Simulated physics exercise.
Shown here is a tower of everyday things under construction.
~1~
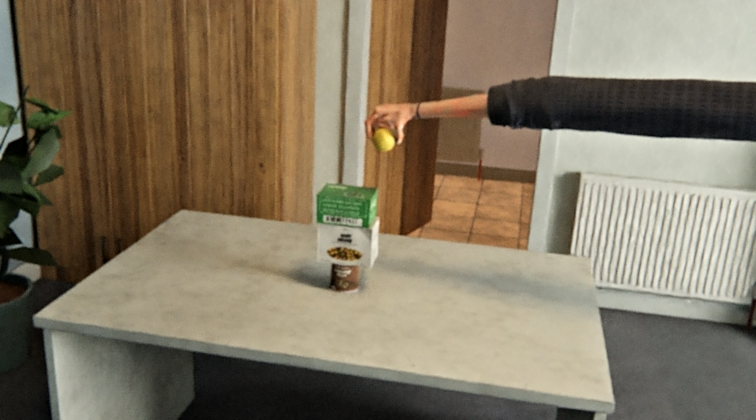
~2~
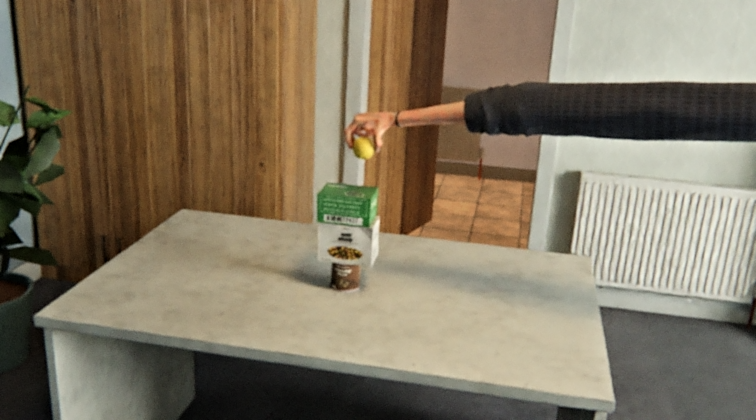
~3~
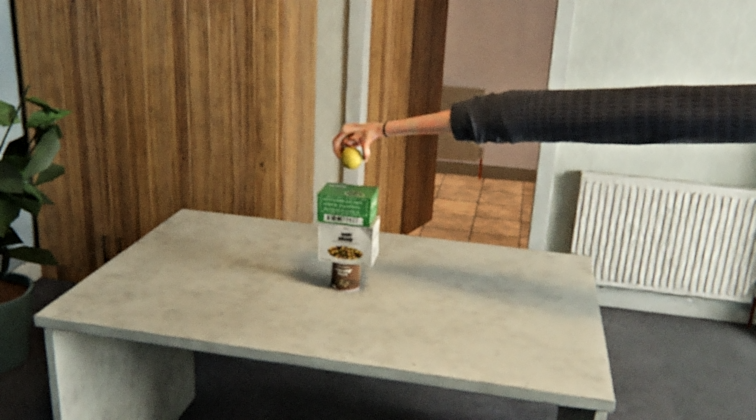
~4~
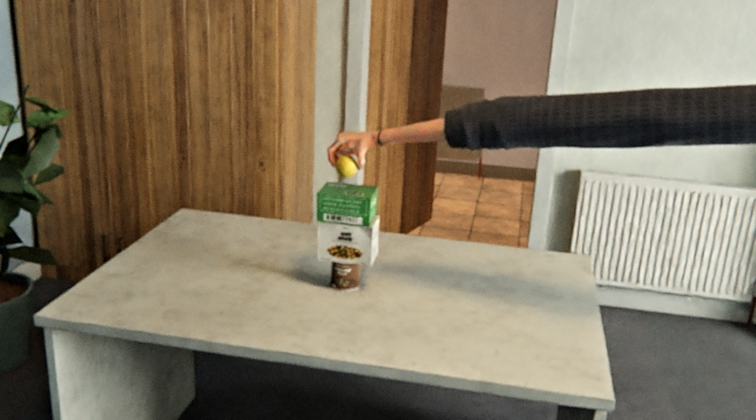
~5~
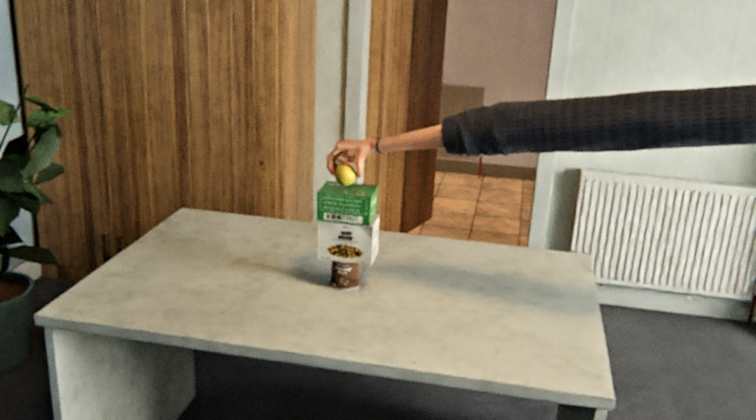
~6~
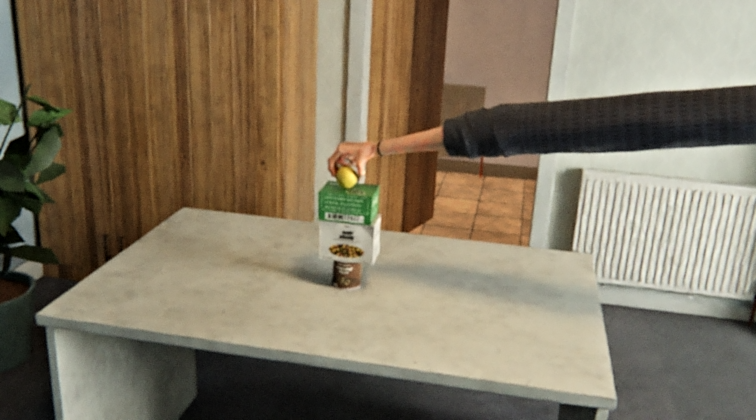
On a pale table in a room with wood panelling, an arm reached in from the right, moved a yellow lemon left and down, and set it on the green-and-white box, still holding it.
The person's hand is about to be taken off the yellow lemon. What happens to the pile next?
The pile stays balanced.
Then, 0.10 s on from there, no change.
Then, 0.40 s on from there, yellow lemon resting near (347, 177).
In the end, all 4 unmoved. At the end, from the last picture's camera, yellow lemon near (347, 177). The pile stays up.
